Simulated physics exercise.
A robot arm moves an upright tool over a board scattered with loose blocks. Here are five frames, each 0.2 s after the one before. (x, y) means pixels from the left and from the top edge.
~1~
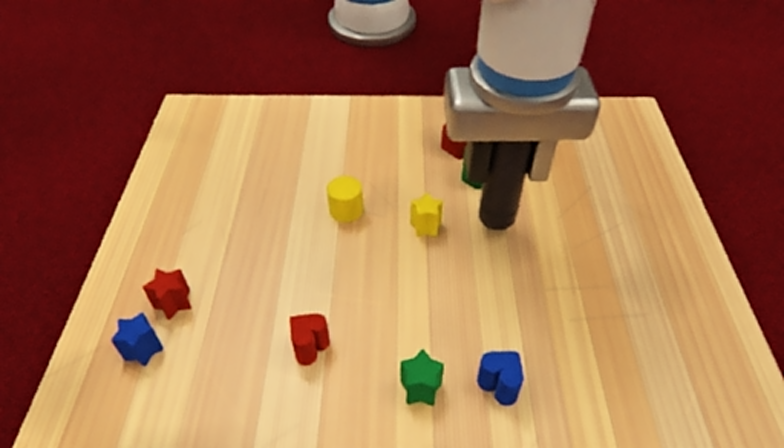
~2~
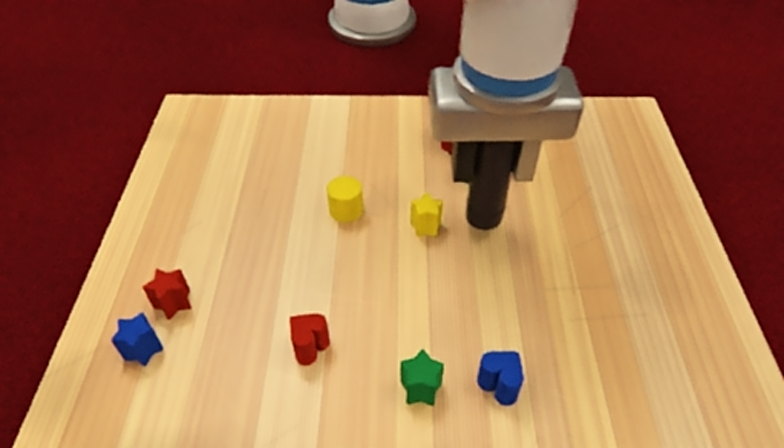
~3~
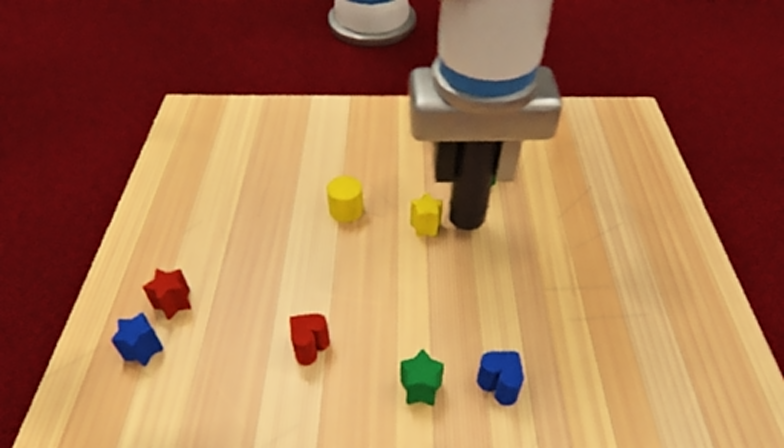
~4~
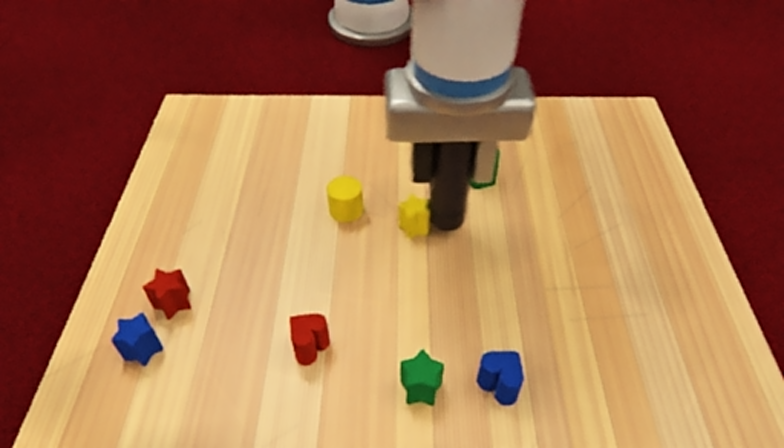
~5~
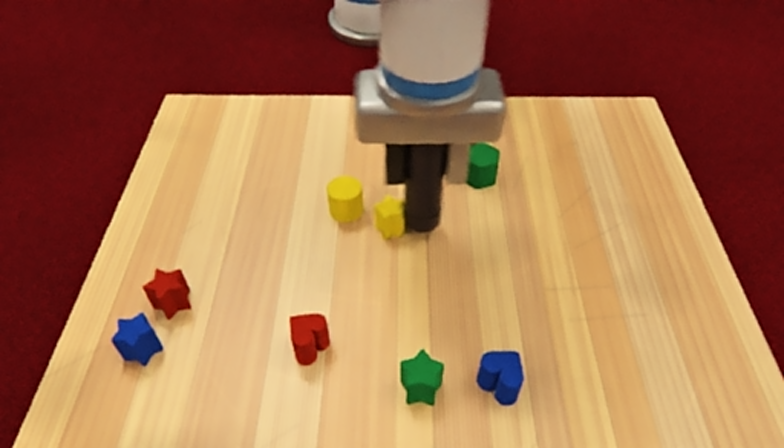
A robot arm holding a dark upright tool slides left across a pale wooden board on dark red cloth, seen from a fixed, raised viewpoint. A yellow cylinder and yellow star sit near the middle, red and blue stars at left, a red block, green star and blue heart nearer the viewer, with green and red blocks behind the arm. The tool meets the yellow star and pushes it left toward the still cylinder.
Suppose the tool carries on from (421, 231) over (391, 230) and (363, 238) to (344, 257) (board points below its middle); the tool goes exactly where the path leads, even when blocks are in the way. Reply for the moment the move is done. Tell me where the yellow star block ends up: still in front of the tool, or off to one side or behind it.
I predict the tool has moved past it.
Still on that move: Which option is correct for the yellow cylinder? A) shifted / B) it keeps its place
My answer is option A.
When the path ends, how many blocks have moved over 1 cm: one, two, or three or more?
Two.
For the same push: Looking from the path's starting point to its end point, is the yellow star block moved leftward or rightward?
Right side.
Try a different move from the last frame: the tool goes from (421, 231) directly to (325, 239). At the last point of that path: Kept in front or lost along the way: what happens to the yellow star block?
That block remains ahead.
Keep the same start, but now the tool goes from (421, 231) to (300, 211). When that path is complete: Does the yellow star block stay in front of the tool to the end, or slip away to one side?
It keeps leading.
What follows on the original path. Halfway along, tool at (374, 221); yellow cylinder at (331, 183); yellow star block at (342, 206).
At the end, tool at (343, 246); yellow cylinder at (329, 183); yellow star block at (326, 211), turned 35° clockwise.
